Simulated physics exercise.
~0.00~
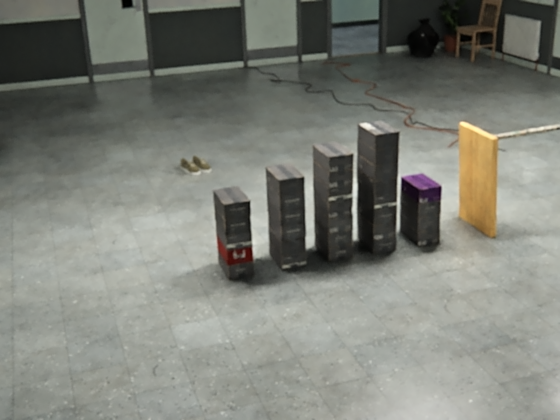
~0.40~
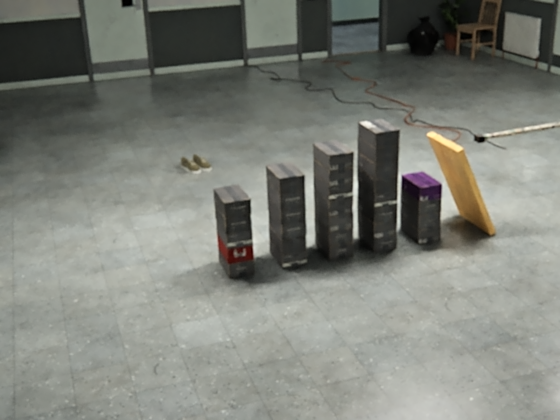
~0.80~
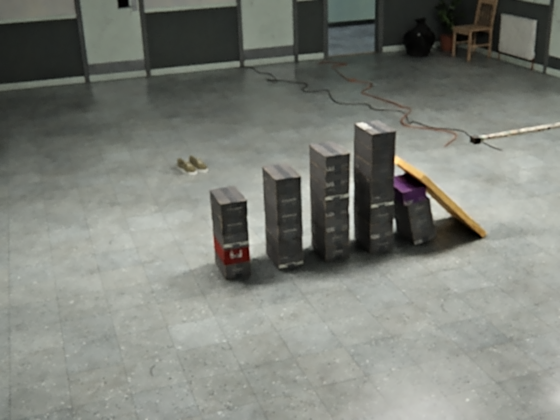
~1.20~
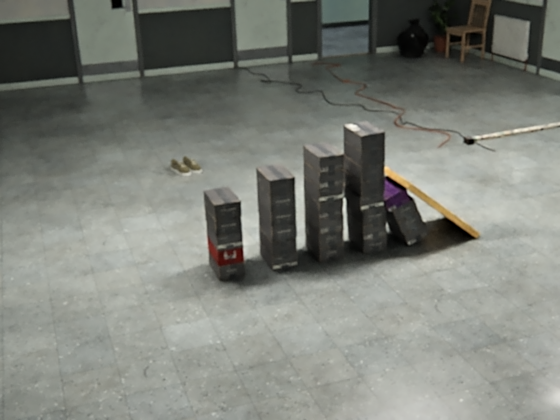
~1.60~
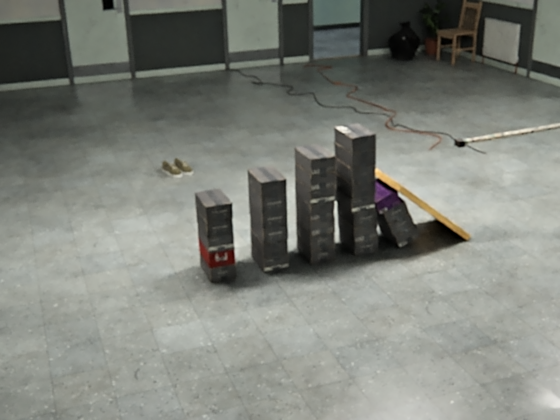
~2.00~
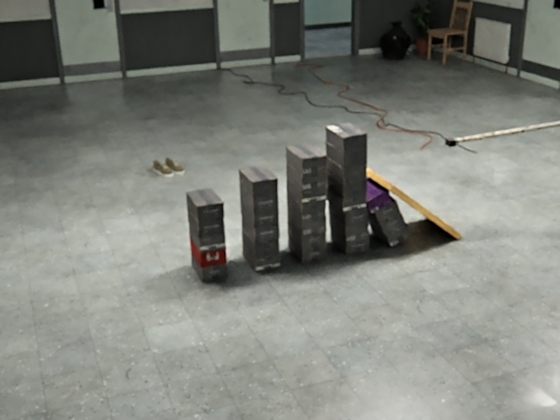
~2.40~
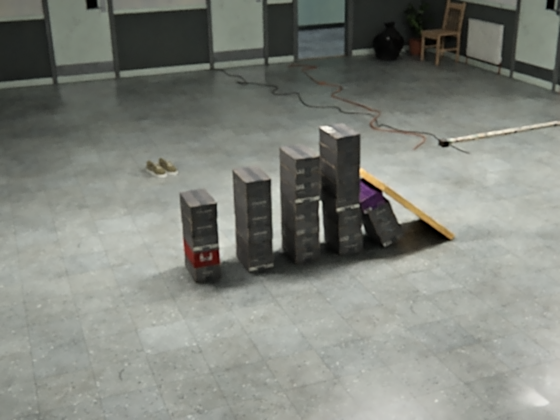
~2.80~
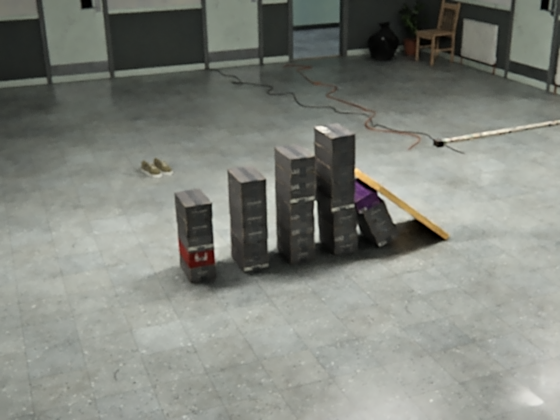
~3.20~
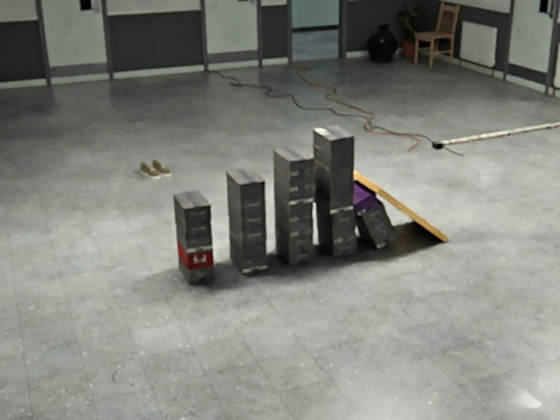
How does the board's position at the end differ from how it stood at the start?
At the start the board stands upright on its own to the right of the boxes. By the end it is leaning to the left against them.
On a grey floor, a board tips left and rests against the standing box columns.
